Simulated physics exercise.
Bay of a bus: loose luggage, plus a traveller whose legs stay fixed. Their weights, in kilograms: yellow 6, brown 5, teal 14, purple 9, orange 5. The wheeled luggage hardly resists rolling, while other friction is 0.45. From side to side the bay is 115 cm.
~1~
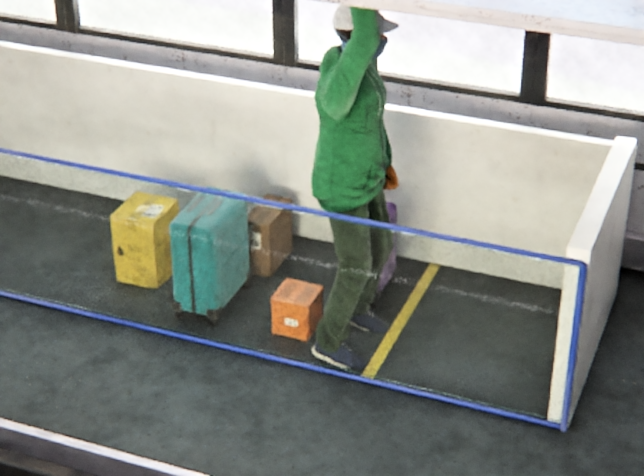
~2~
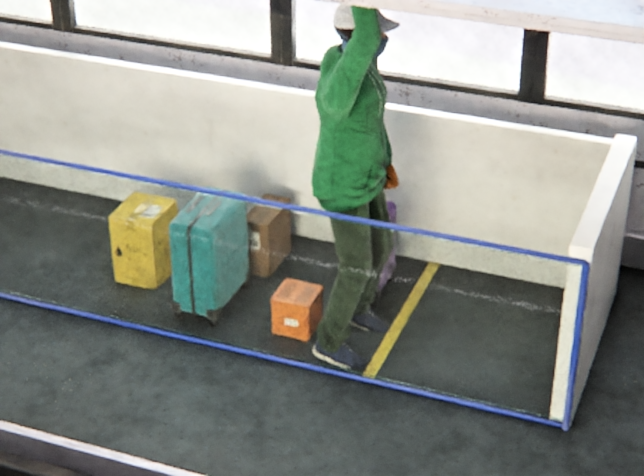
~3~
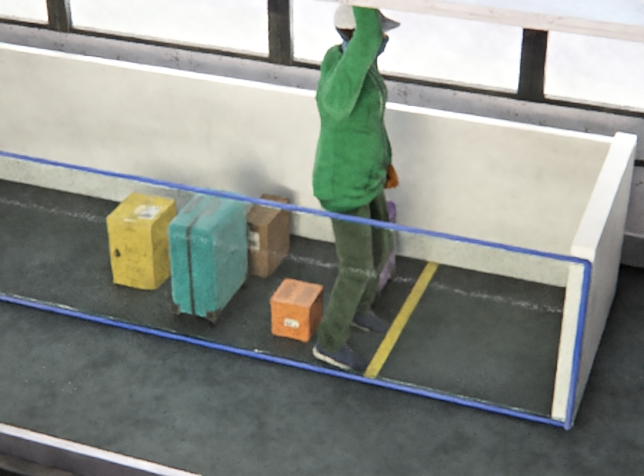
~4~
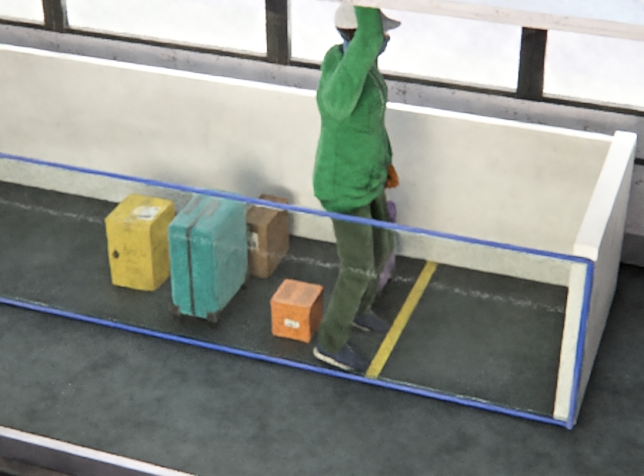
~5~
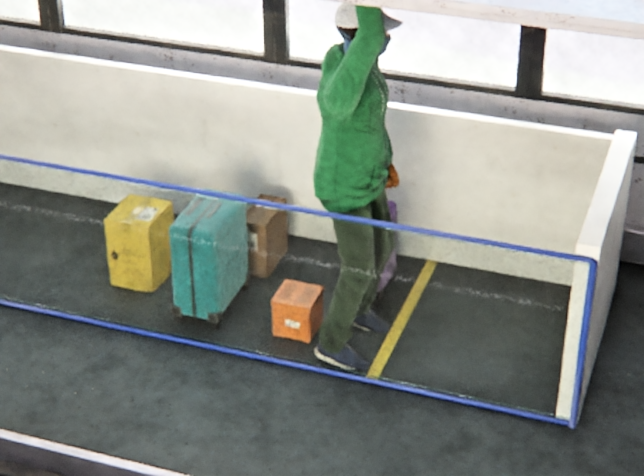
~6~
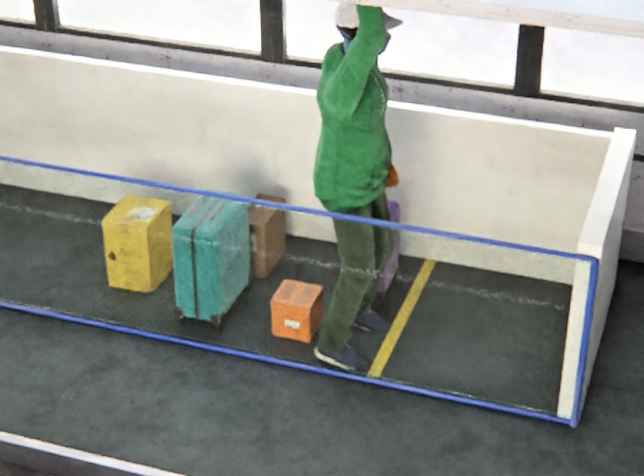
A person in green stands with one arm raised beside luggage, and almost nothing moves.
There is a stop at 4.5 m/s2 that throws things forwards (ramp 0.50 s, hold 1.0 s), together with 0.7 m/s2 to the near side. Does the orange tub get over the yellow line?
It stays behind the line.
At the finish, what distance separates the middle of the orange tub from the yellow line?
About 30 cm short.
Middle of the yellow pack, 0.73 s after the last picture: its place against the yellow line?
Around 140 cm shy of it.
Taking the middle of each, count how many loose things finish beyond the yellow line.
By my count, 1 of them.
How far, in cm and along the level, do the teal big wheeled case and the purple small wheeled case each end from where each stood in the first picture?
Distances - teal big wheeled case 40, purple small wheeled case 110.
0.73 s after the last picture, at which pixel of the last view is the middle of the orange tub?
At that moment it is roughly at (325, 319).
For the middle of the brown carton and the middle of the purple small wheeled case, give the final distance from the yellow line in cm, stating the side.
So the brown carton stops 70 centimetres short while the purple small wheeled case finishes 80 centimetres past.
Then, 0.33 s after the last picture the orange tub is 44 cm short of the yellow line, tilted 0°, near (304, 313) in the last picture's view; the purple small wheeled case 8 cm past the yellow line, tilted 0°.
Then, 0.73 s after the last picture the orange tub is 33 cm short of the yellow line, tilted 0°, near (325, 319) in the last picture's view.
Then, 1.23 s after the last picture the orange tub is 33 cm short of the yellow line, tilted 0°, near (325, 319) in the last picture's view; the purple small wheeled case 80 cm past the yellow line, tilted 0°.
When all is still, yellow pack stops short of the yellow line; brown carton stops short of the yellow line; teal big wheeled case stops short of the yellow line; purple small wheeled case crosses the yellow line; orange tub stops short of the yellow line.
